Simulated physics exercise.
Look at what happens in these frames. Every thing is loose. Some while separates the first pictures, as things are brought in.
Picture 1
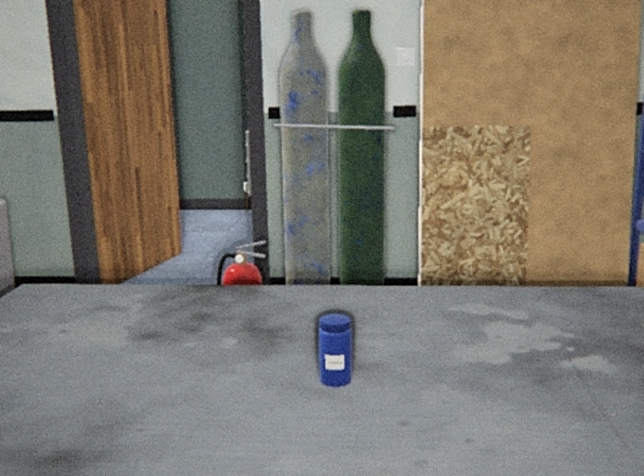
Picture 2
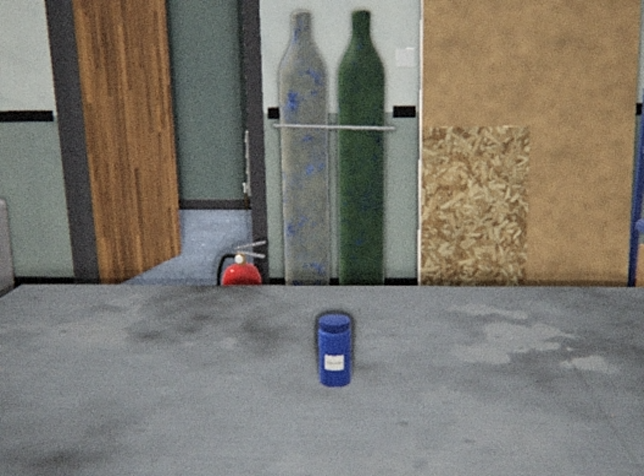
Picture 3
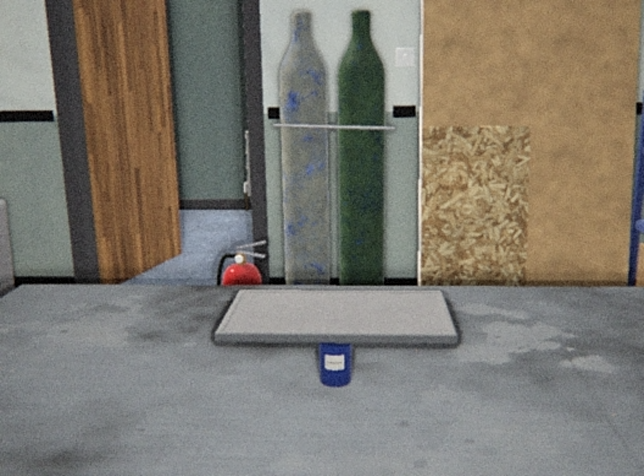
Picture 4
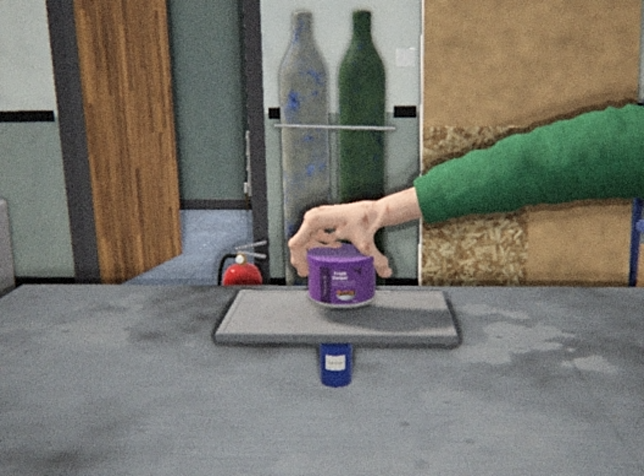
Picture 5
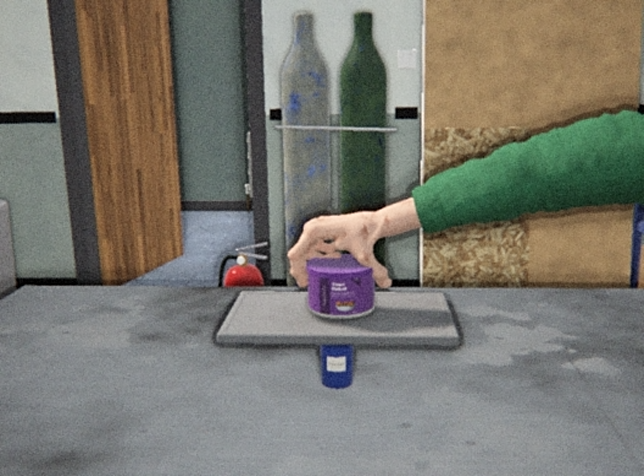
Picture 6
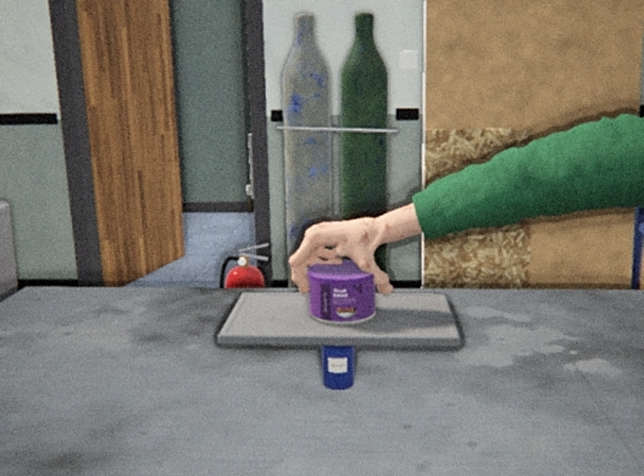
A gray slab appeared on top of a small blue container on a table, and then a hand in a green sleeve lowered a purple tub onto the slab and kept hold of it.
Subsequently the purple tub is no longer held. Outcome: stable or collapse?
Stable.
Then, 0.80 s after the last picture, nothing has stirred.
Then, 1.70 s after the last picture, purple tub resting near (342, 292).
At rest, all 3 in place. Seen from the same camera at the end, purple tub near (342, 292). The stack keeps its balance.
